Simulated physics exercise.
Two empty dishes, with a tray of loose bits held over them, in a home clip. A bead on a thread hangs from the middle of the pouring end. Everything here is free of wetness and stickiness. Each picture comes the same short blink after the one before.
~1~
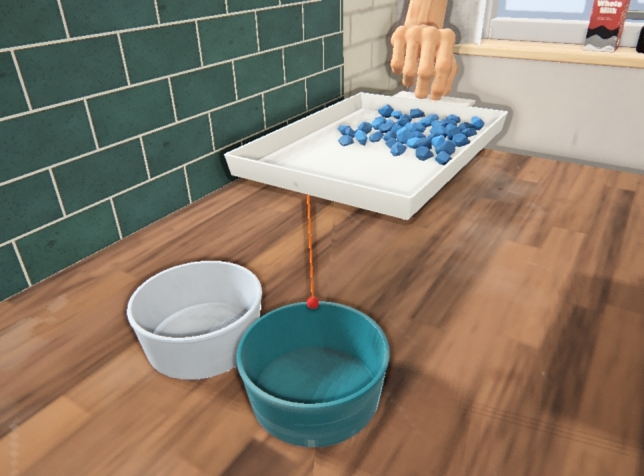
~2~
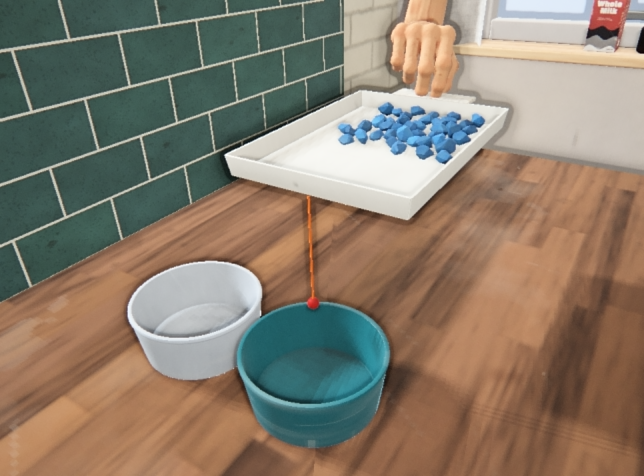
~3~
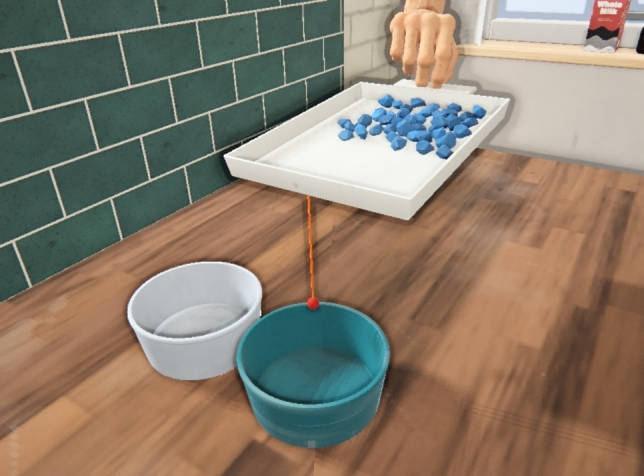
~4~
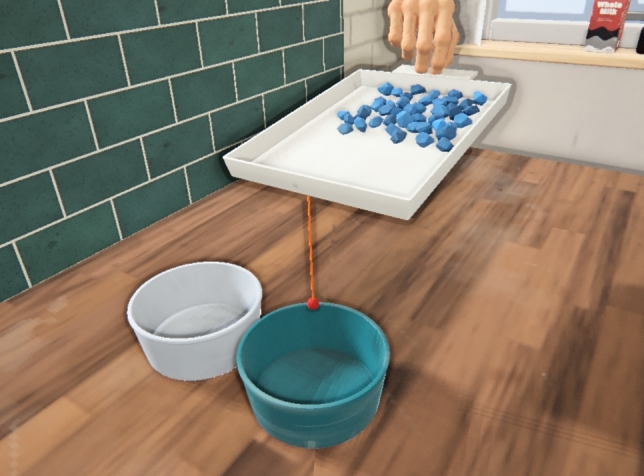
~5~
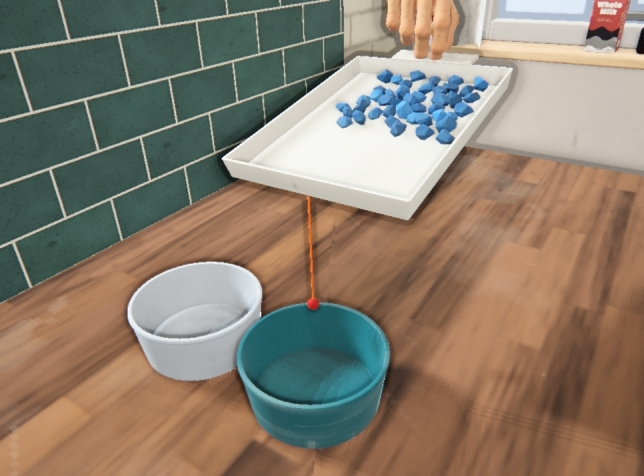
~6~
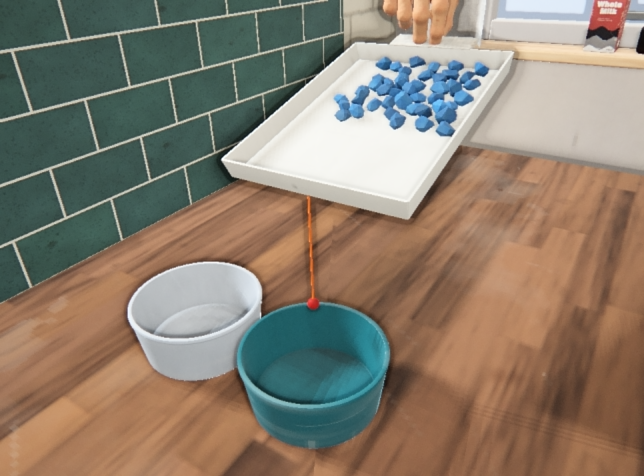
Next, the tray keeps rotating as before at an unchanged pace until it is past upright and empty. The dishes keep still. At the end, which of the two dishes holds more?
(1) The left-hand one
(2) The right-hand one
2.
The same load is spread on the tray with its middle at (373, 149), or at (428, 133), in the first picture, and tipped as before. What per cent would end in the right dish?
From the first start you get 60 in a hundred, from the second 80 in a hundred.
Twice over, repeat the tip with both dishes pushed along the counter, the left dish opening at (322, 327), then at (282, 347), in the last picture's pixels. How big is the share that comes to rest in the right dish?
That makes 0 per cent, followed by 0 per cent.
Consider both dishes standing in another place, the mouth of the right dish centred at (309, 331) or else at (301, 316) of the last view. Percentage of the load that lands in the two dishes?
You'd get about 60 per cent first and about 40 per cent second.
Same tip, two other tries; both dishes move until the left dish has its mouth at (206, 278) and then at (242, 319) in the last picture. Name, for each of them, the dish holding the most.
Answer, in order: The one to the right and the one to the left.
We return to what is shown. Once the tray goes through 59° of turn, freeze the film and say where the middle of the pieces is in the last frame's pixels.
The middle of the pieces sits at roughly (302, 164).
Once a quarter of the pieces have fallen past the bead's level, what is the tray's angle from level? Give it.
105° or so.
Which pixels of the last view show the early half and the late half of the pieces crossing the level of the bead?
It passes near (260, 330) first and then near (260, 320).
Soon, tray tipped steeply; nearly all on the tray; a small part in the air.
A while on, tray tipped right over; most on the tray; a small part in the right dish; a stray few in the left dish; a small part outside both; a small part in the air.
Towards the end, tray tipped past a quarter turn; about half in the right dish; about a quarter in the left dish; about a quarter outside both.
Finally, tray tipped past a quarter turn; about half in the right dish; about a quarter in the left dish; about a quarter outside both.
